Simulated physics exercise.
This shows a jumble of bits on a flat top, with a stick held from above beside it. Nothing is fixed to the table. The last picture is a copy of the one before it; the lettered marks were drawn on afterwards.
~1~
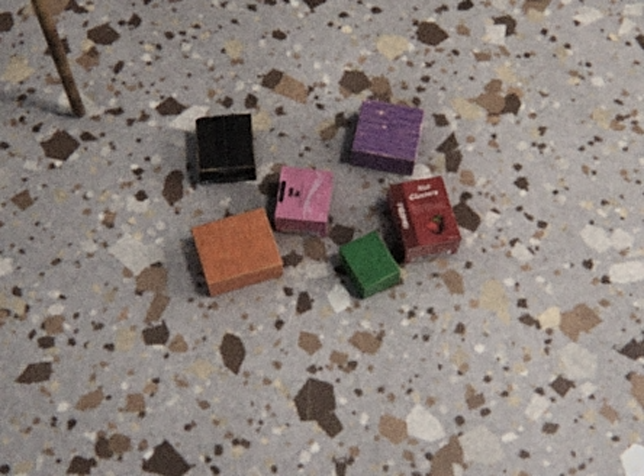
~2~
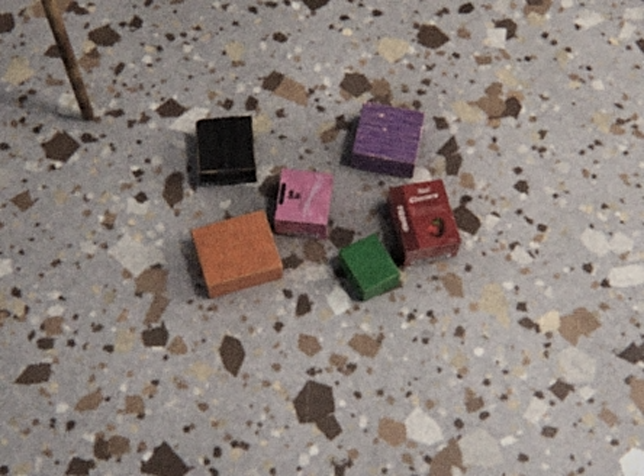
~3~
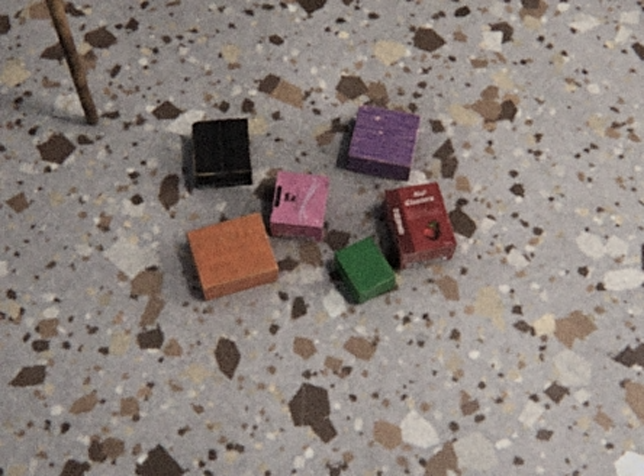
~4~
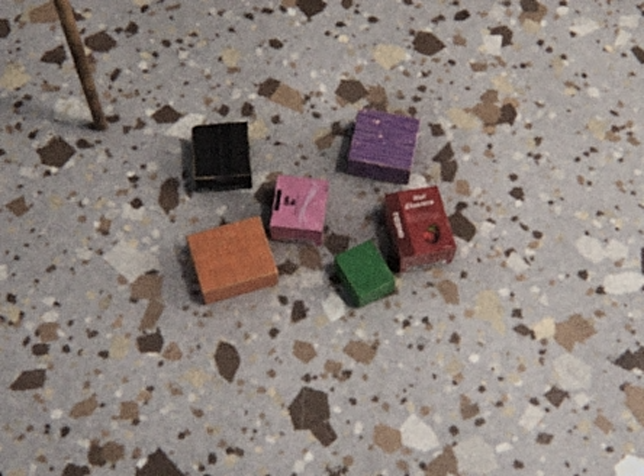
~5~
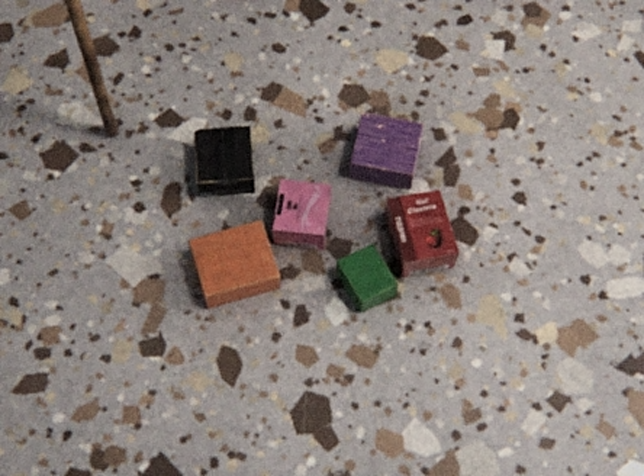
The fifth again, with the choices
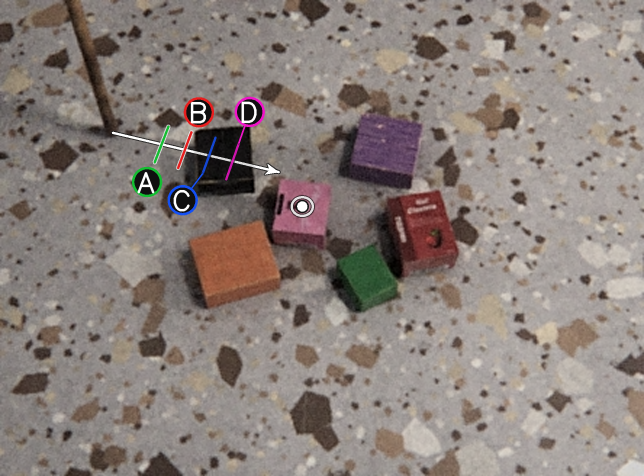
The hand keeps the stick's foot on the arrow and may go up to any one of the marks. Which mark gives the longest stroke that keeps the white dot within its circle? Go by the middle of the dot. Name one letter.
Mark D.
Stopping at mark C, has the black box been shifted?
Yes.
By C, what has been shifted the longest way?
The black box.
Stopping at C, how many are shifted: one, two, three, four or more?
One.
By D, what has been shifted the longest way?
The black box.
On the marked copy, A at (161, 144); B at (185, 150); C at (209, 155); D at (233, 161); the arrow from (113, 133) to (279, 172); the white dot at (303, 206).
With D. Early on, foot of the stick (157, 144).
Further on, foot of the stick (200, 154); black box (231, 162).
At the end, foot of the stick (233, 162); black box (261, 173); the dot is still in its ring.
As for the rest, A keeps the dot in but is short; B keeps the dot in but is short; C keeps the dot in but is short.
